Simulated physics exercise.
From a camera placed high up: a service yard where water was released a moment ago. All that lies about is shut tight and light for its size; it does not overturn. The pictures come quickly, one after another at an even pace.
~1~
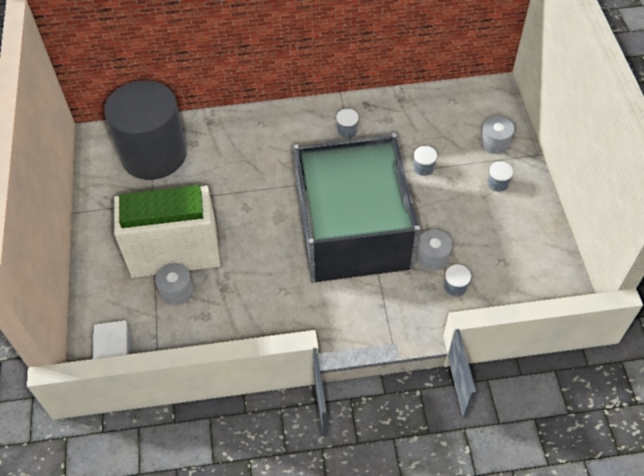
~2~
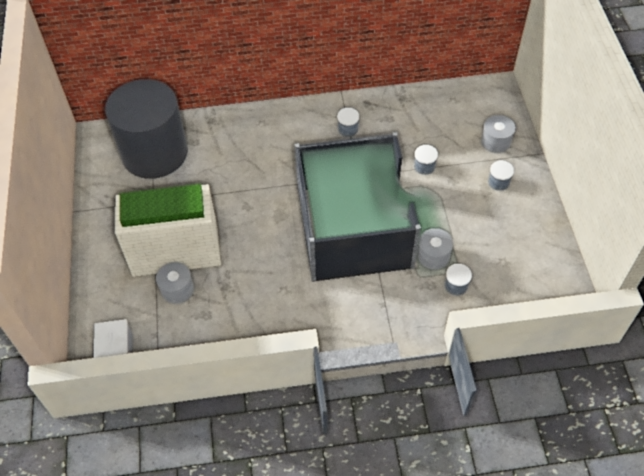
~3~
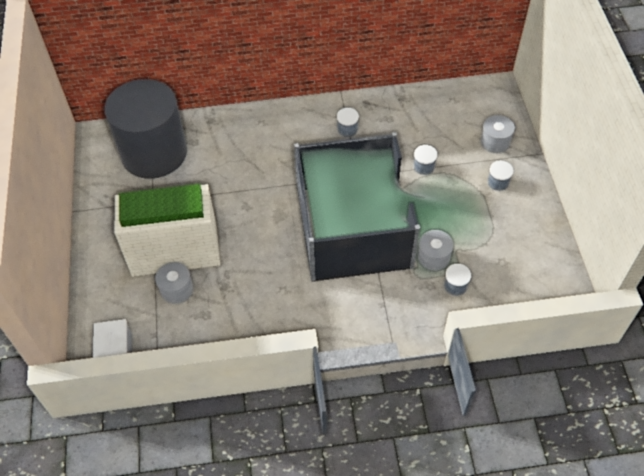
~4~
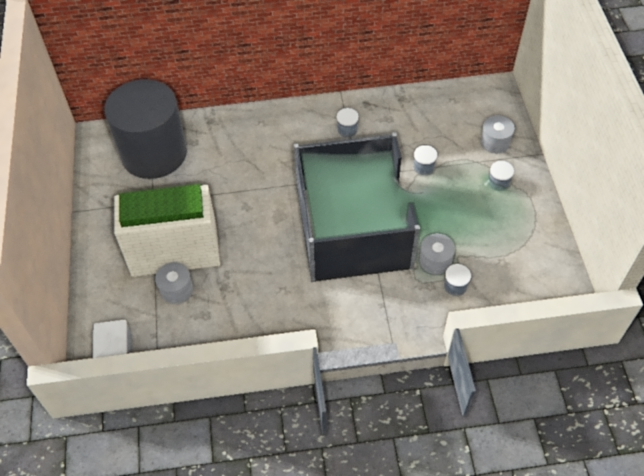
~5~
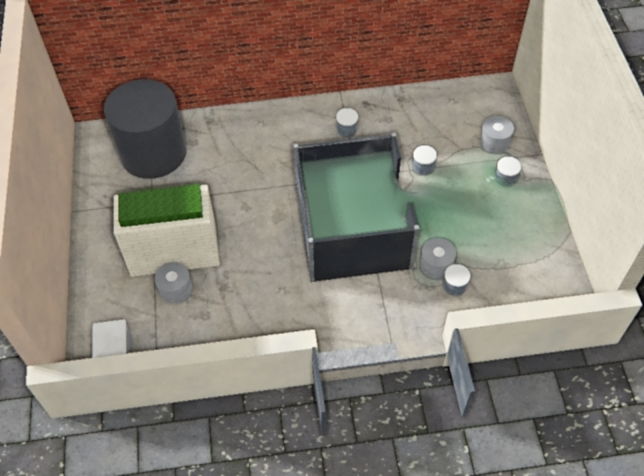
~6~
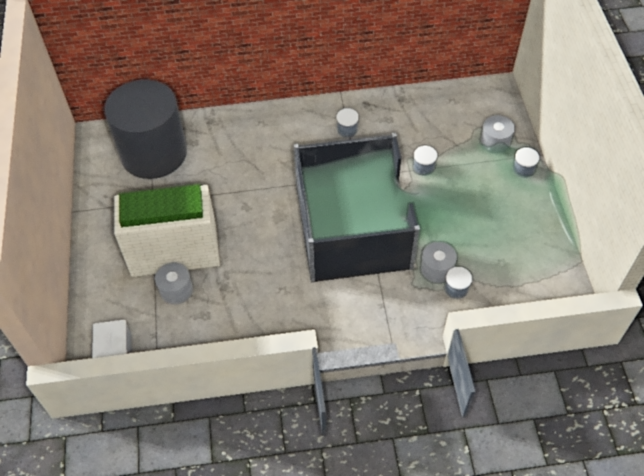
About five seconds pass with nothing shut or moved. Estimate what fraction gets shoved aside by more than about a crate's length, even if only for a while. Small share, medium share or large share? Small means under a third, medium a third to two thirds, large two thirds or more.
A medium share.
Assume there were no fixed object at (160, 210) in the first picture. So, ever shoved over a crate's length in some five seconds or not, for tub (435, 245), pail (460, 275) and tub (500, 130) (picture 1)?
The first remained nearby, the second traveled far, and the third traveled far.
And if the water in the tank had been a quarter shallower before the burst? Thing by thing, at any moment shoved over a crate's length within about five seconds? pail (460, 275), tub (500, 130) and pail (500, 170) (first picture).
The first one: Reaches it. The second: Reaches it. The third: Reaches it.
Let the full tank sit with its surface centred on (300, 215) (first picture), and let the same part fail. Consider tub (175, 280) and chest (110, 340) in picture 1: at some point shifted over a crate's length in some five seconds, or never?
In the order asked: Lacked the distance and lacked the distance.
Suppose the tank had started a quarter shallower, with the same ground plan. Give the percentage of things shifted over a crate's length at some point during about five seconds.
I'd say somewhere about 40 percent.
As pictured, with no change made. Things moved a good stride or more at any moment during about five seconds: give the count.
By my count, 3.
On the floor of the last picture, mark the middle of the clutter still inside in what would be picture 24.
Roughly at (325, 217).
A moment on, 1 of 8 are well off their spots; 1 afloat.
Next, 2 of 8 are well off their spots; 1 afloat.
Later, 3 of 8 are well off their spots; 1 afloat.
In the end, 3 of 8 are well off their spots, and 3 have been at some point; 1 afloat.
